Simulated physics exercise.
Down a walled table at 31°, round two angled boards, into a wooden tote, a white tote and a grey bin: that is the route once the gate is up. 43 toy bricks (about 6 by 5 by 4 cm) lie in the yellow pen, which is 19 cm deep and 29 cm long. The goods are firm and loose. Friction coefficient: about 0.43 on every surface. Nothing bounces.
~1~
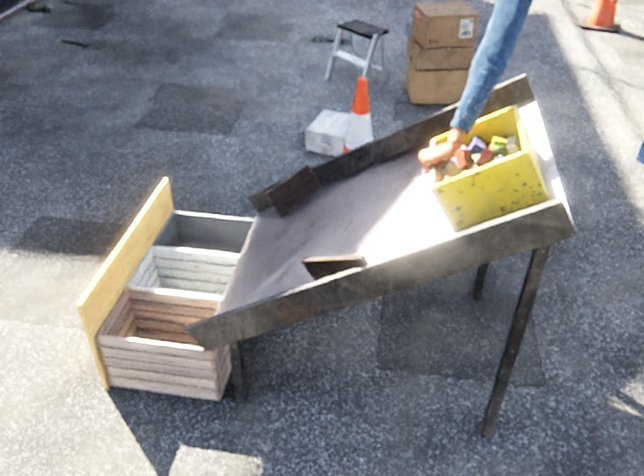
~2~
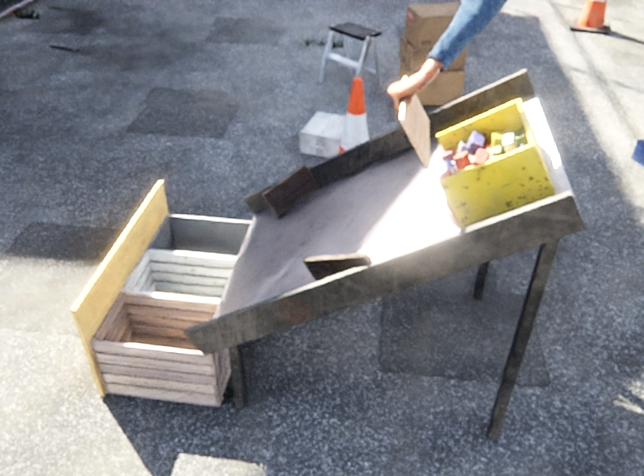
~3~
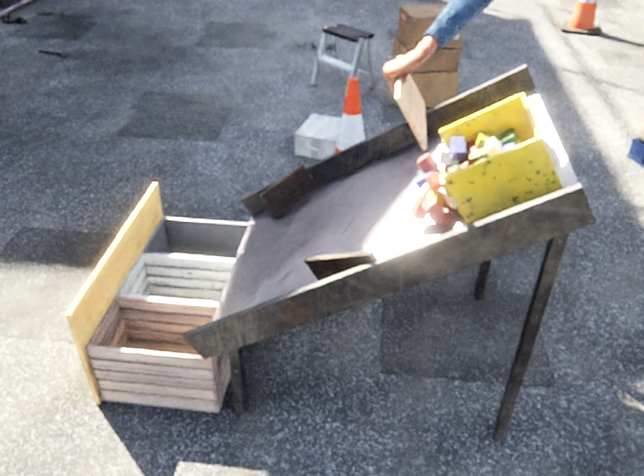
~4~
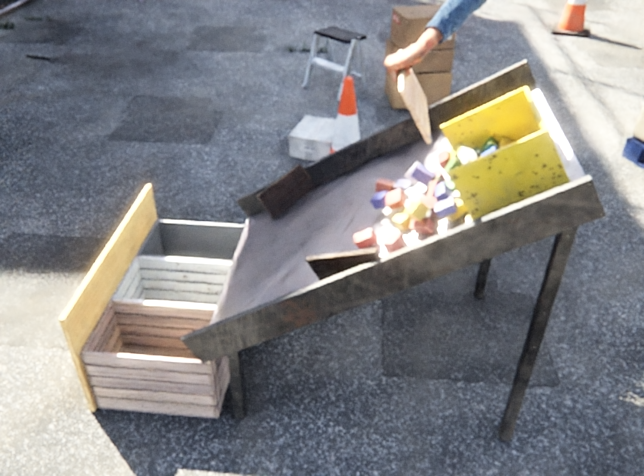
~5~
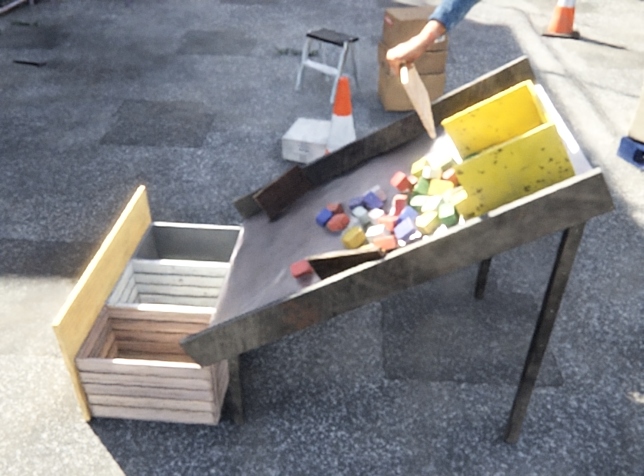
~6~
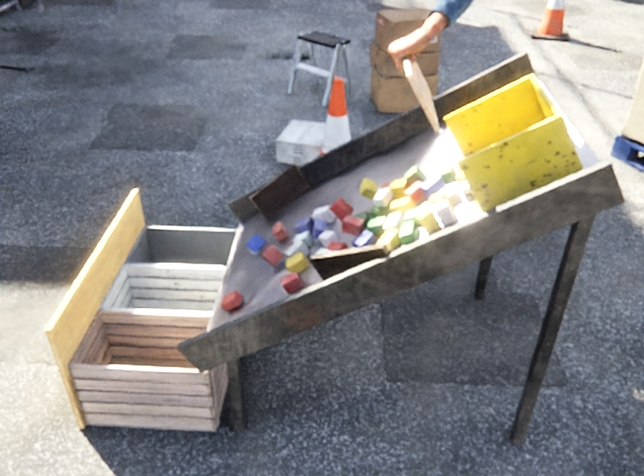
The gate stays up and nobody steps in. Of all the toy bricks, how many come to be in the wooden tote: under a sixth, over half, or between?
The share in the wooden tote is a sixth to a half.
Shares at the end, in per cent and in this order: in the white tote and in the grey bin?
About 55 and 5 per cent.
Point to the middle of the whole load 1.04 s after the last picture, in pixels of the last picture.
Around (146, 345).
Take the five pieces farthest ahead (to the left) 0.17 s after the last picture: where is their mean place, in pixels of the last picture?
Around (201, 286).
Then, 0.17 s after the last picture, 1 in the wooden tote, 39 on the slope and 3 in the air.
Then, 0.37 s after the last picture, 3 in the wooden tote, 7 in the white tote, 1 in the grey bin, 26 on the slope and 6 in the air.
Then, 0.67 s after the last picture, 10 in the wooden tote, 17 in the white tote, 3 in the grey bin, 5 on the slope and 8 in the air.
When it is over (1.04 s after the last picture), 16 in the wooden tote, 24 in the white tote and 3 in the grey bin. Asked share, 16 of 43, 37 per cent.
